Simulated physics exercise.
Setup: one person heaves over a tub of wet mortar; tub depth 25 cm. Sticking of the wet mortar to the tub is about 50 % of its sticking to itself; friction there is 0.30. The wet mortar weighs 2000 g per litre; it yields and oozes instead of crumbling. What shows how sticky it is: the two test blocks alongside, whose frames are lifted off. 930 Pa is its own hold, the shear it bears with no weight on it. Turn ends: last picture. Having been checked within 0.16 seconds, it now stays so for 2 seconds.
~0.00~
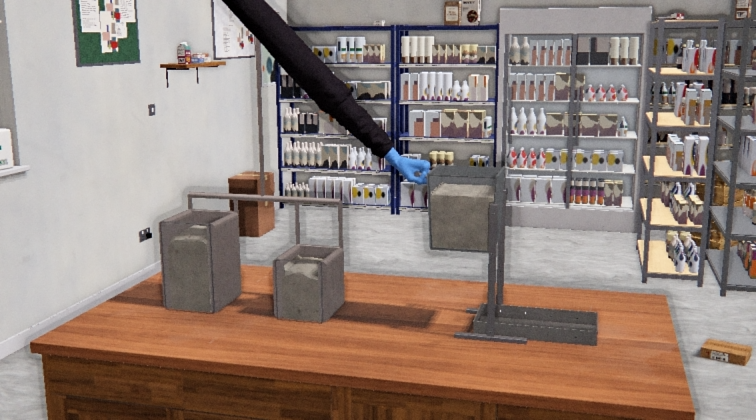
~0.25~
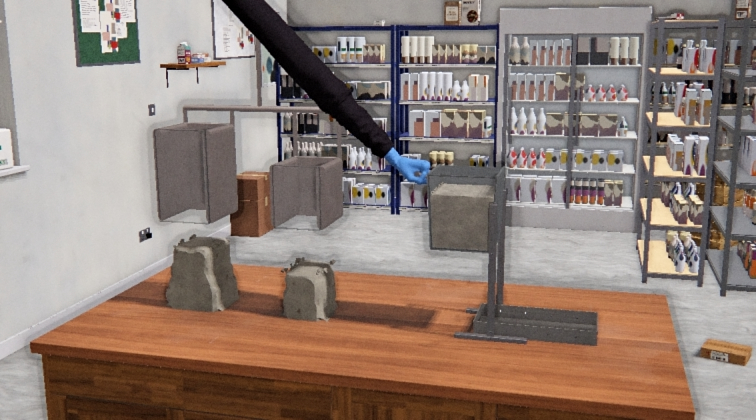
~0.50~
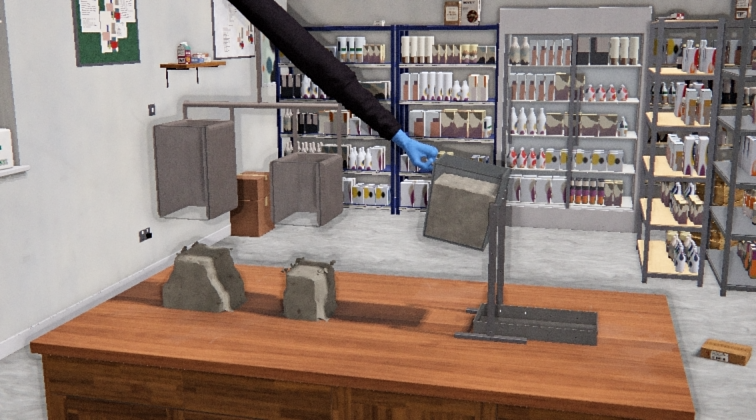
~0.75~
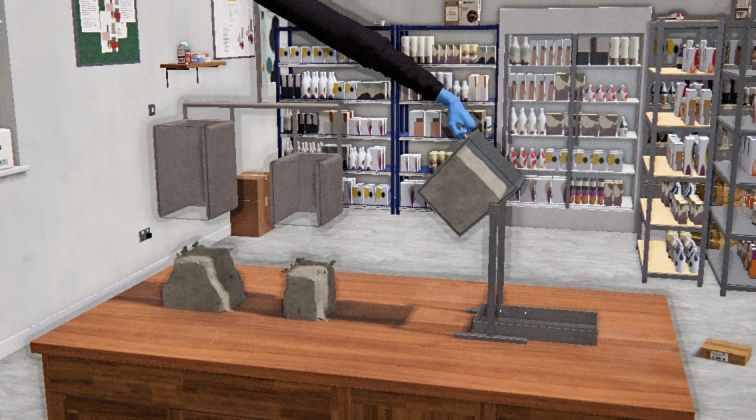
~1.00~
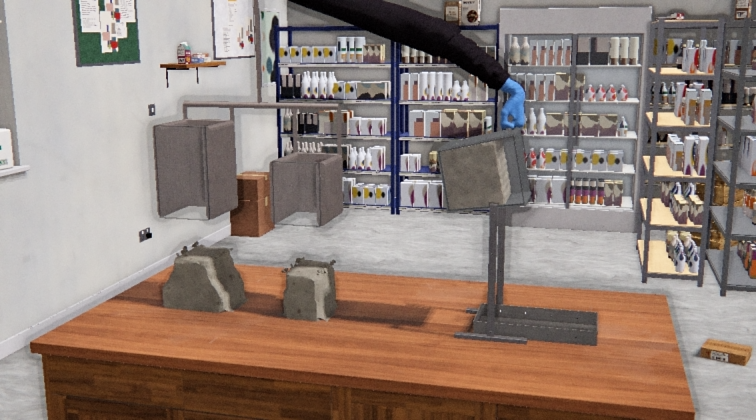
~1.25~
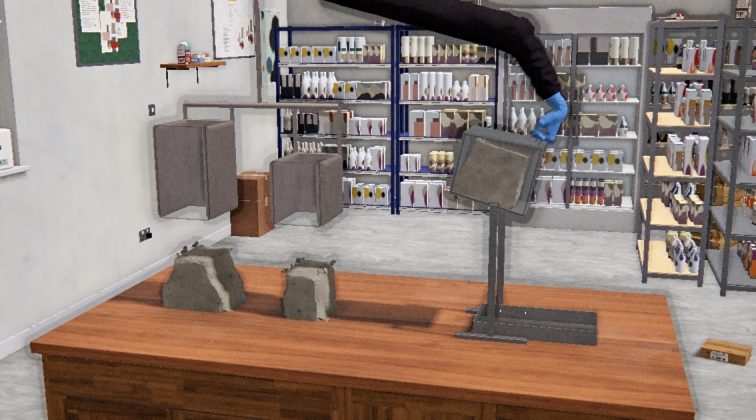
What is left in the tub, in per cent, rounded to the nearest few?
Around 38 in every hundred.
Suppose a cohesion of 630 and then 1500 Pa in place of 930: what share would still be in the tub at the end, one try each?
The two runs give near 35 % and near 100 % respectively.
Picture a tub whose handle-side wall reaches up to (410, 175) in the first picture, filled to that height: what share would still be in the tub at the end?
Remaining in tub at end: Approx. 35 %.
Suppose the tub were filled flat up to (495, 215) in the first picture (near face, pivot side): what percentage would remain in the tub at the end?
It would come to roughly 60 percent.
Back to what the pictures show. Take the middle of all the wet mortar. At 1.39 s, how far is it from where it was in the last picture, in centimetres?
Roughly 4 cm.
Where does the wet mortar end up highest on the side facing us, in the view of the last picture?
Highest point: Approx. (474, 173).
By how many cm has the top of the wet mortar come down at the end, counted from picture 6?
About 10 cm.
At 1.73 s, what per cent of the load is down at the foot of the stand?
0 %.
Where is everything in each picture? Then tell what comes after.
In the first frame, handle-side rim at (430, 175), tilt 0 degrees; crest of the wet mortar at (483, 196); block heights 28 cm, 18 cm (left to right).
In the second frame, handle-side rim at (430, 175), tilt 0 degrees; crest of the wet mortar at (483, 196); block heights 24 cm, 18 cm (left to right).
In the third frame, handle-side rim at (437, 163), tilt 11 degrees; crest of the wet mortar at (438, 183); block heights 21 cm, 18 cm (left to right).
In the fourth frame, handle-side rim at (470, 138), tilt 45 degrees; crest of the wet mortar at (459, 155); block heights 21 cm, 18 cm (left to right).
In the fifth frame, handle-side rim at (514, 137), tilt 79 degrees; crest of the wet mortar at (492, 144); block heights 21 cm, 18 cm (left to right).
In the sixth frame, handle-side rim at (542, 151), tilt 103 degrees; crest of the wet mortar at (480, 141); block heights 21 cm, 18 cm (left to right).
After 1.39 s, the tub is at 103 degrees and holds 96 %.
After 1.56 s, the tub is at 103 degrees and holds 70 %.
After 1.73 s, the tub is at 103 degrees and holds 53 %.
After 1.90 s, the tub is at 103 degrees and holds 40 %.
After 3.25 s, the tub is at 103 degrees and holds 38 %.
